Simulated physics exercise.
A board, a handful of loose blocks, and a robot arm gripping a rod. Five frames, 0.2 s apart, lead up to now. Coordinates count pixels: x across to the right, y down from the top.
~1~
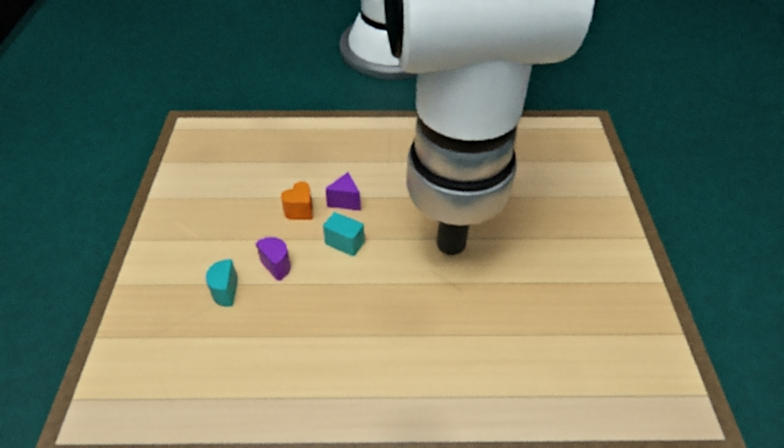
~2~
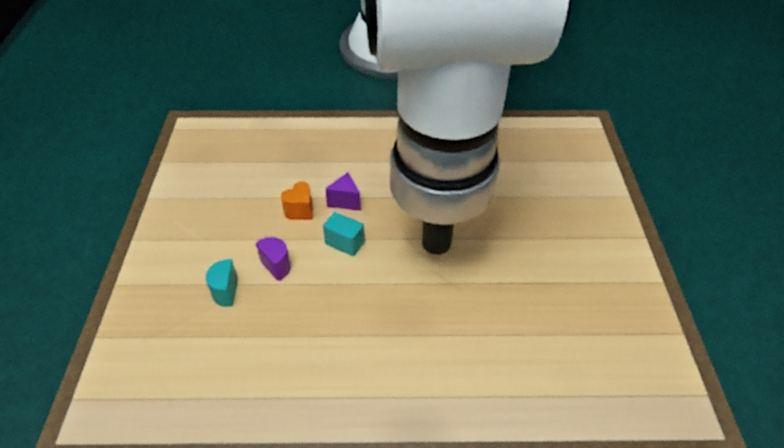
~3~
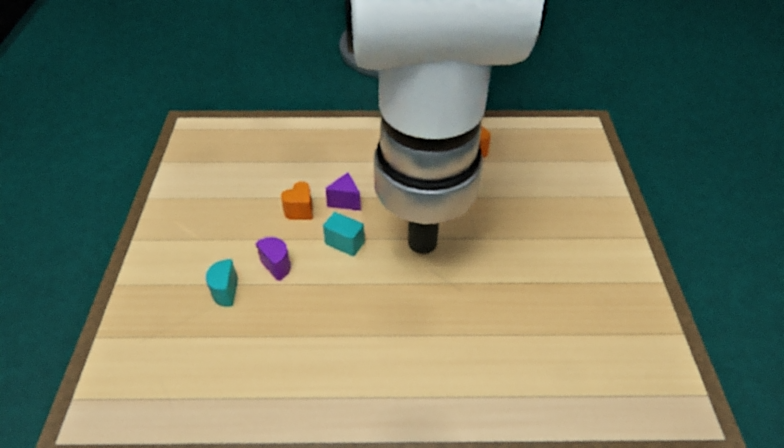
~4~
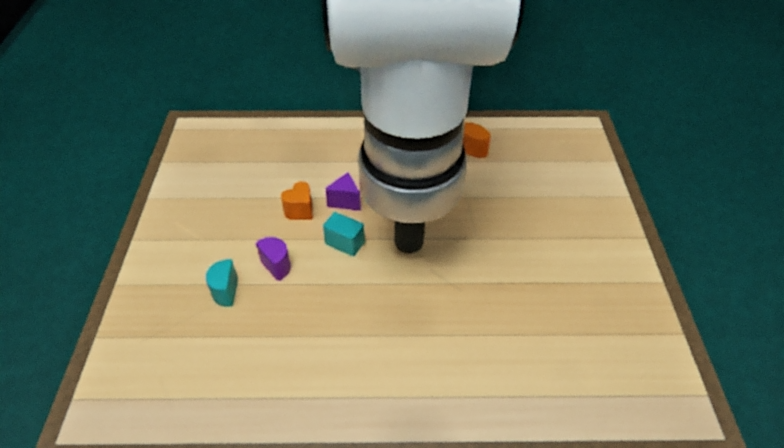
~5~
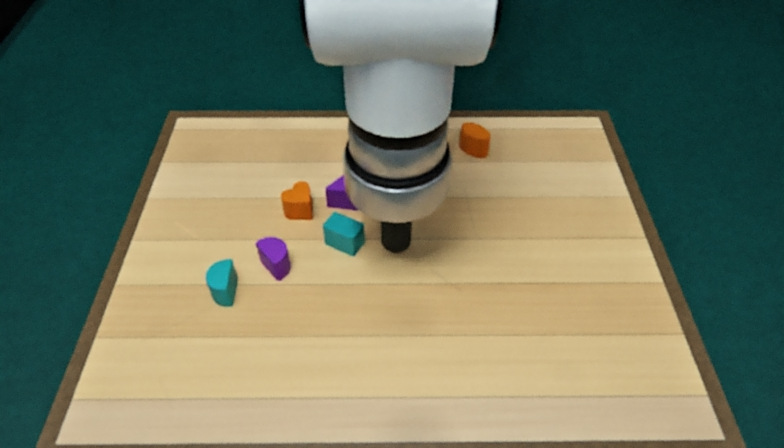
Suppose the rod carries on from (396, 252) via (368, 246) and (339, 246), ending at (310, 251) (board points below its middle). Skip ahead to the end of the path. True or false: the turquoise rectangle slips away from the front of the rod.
That claim is false.
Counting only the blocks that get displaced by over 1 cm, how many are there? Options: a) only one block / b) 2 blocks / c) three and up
Answer: A.
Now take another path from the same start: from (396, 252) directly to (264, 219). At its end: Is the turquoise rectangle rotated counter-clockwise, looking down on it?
My answer is yes.
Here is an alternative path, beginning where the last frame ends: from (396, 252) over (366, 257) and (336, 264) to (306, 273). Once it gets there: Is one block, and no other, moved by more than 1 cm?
I expect so.
What follows on the original path. Halfway along, rod (352, 236); turquoise rectangle (317, 224).
At the end, rod (309, 242); purple D-shaped block still; turquoise rectangle (276, 225).
